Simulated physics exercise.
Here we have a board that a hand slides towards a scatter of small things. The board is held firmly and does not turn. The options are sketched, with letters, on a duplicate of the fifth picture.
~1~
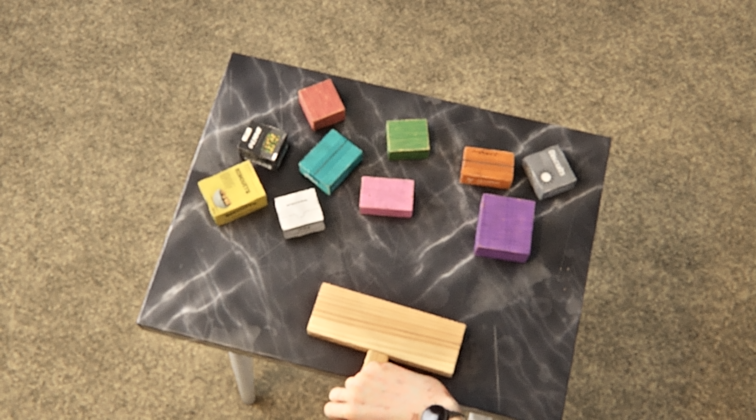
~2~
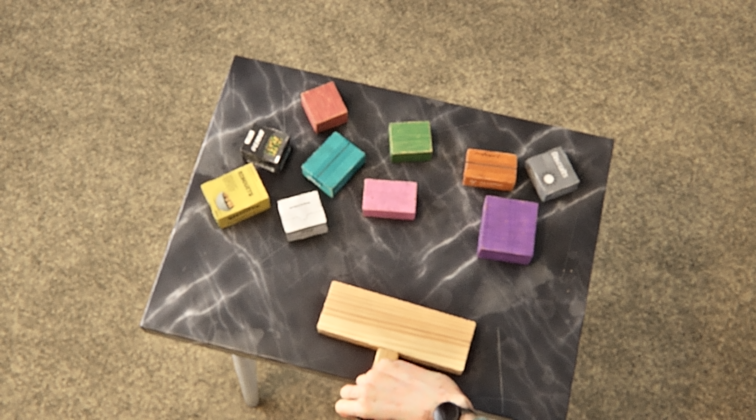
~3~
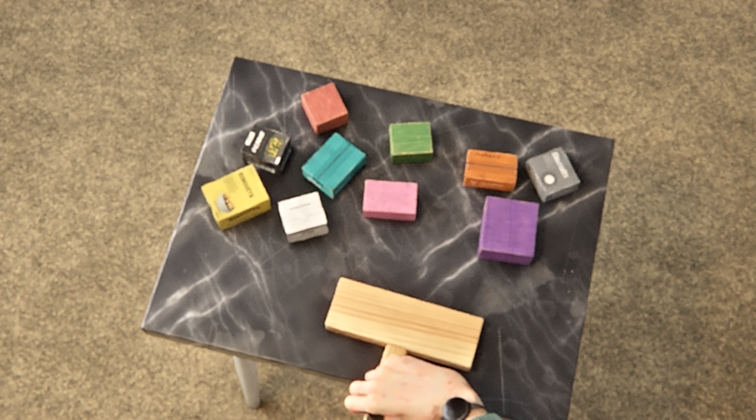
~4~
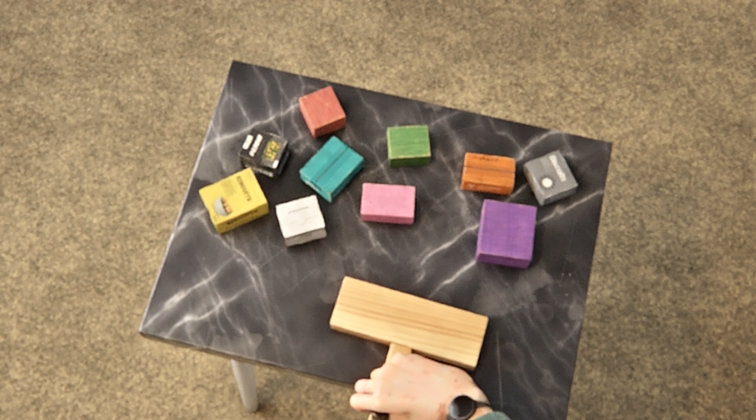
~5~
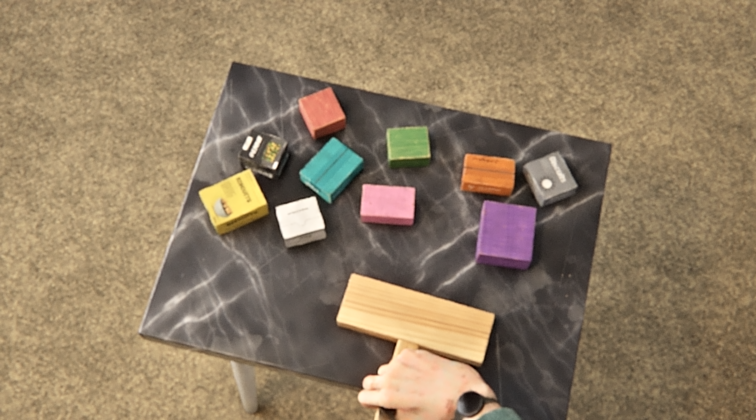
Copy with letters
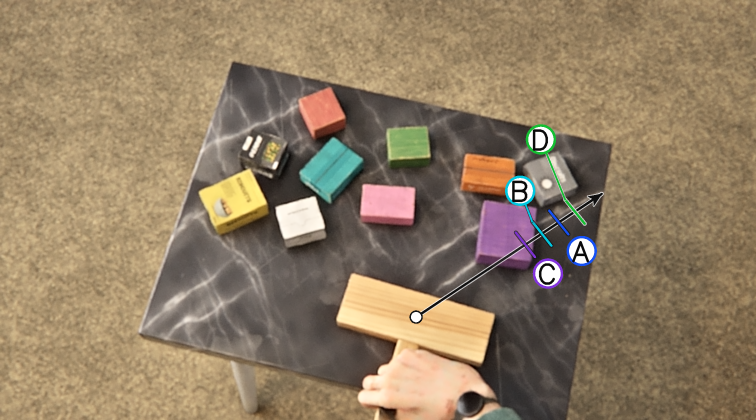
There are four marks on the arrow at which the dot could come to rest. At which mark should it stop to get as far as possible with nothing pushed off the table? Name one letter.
The farthest safe stop is A.
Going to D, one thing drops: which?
The grey box.
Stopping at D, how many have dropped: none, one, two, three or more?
In all, one.
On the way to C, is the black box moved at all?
By then, no.
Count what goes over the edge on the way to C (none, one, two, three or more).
In all, none.
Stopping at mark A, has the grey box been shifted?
Yes.
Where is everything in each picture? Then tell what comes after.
Green block (408, 139); purple block (505, 228); red block (322, 105), in the first picture.
Board (396, 325); black box (266, 148), in the second picture.
Board (405, 322); grey box (552, 175), in the third picture.
Board (409, 320); orange box (489, 174), in the fourth picture.
Board (416, 317); yellow packet (234, 203); green block (408, 147); purple block (506, 235), in the fifth picture.
On the marked copy, A at (559, 223); B at (542, 233); C at (525, 245); D at (575, 211); the arrow from (416, 317) to (601, 194); the white dot at (416, 317).
With A. Early on, board (469, 284); red block (323, 114); yellow packet (234, 203).
Further on, board (520, 250); grey box (557, 157); orange box (490, 164).
At the end, board (557, 226); grey box (563, 134); purple block (552, 173); nothing has fallen.
As for the rest, B is safe but short; C is safe but short; D drops the grey box.
